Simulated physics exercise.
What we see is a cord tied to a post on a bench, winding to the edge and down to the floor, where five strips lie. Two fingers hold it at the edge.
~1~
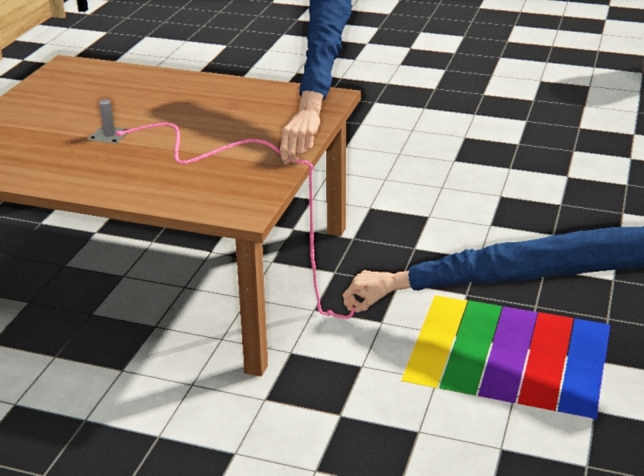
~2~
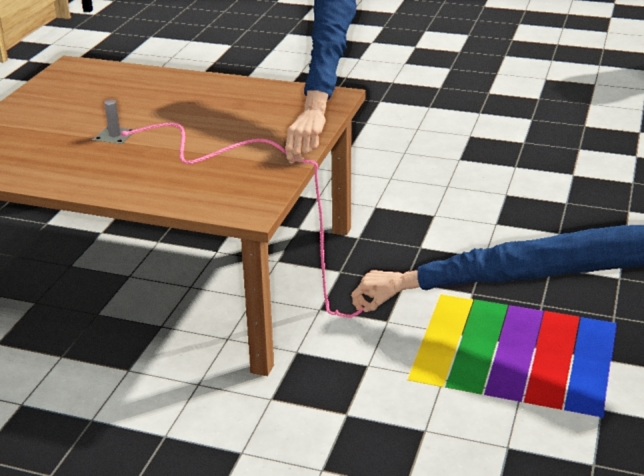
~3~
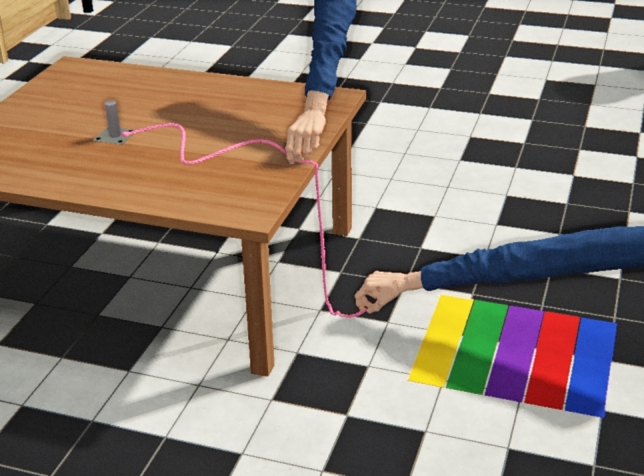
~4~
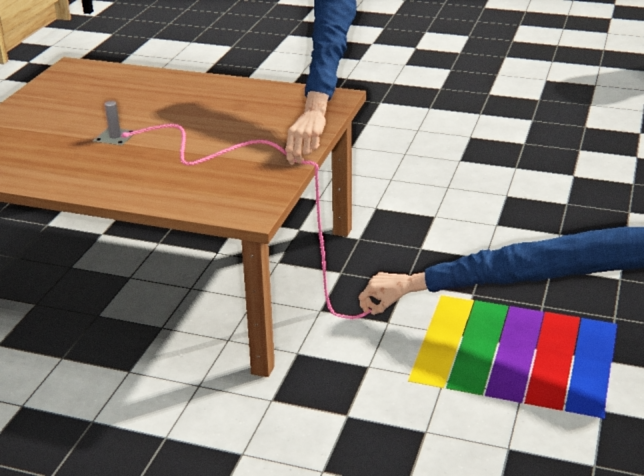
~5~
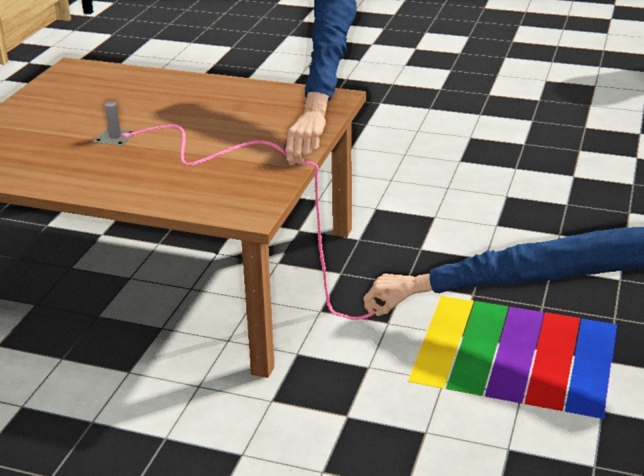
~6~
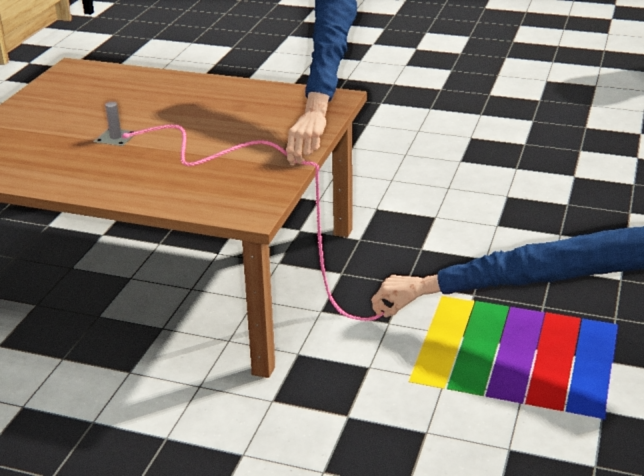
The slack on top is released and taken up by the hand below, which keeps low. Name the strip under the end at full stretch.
It gets as far as the blue strip.
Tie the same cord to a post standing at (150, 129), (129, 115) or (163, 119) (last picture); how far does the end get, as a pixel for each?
Try by try, around (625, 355), (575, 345) and (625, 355).
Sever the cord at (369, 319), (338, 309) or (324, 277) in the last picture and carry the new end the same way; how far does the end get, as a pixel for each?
Near (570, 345), (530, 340) and (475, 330).
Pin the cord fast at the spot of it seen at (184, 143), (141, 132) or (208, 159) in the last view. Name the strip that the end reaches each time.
Taking them in turn: Red; blue; purple.
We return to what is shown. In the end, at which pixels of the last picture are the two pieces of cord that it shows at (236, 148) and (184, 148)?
About (312, 164), and the other about (223, 151).
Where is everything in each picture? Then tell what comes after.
The first picture shows end (354, 308); yellow (425, 367); green (463, 375); purple (501, 382); red (540, 389); blue (580, 397).
The second picture shows end (363, 308); cord through (160, 126) (182, 153) (239, 145) (293, 159) (321, 220) (325, 288).
The third picture shows end (366, 309).
The fourth picture shows end (370, 310); cord through (160, 127) (182, 154) (239, 146) (293, 161) (319, 221) (326, 289).
The fifth picture shows end (375, 312).
The sixth picture shows end (383, 313); cord through (161, 128) (183, 155) (240, 147) (294, 161) (318, 221) (328, 290).
A little later, end near (519, 337); over purple.
Next, end near (567, 345); over red.
When it is tight, end near (597, 350); over blue. The blue one.
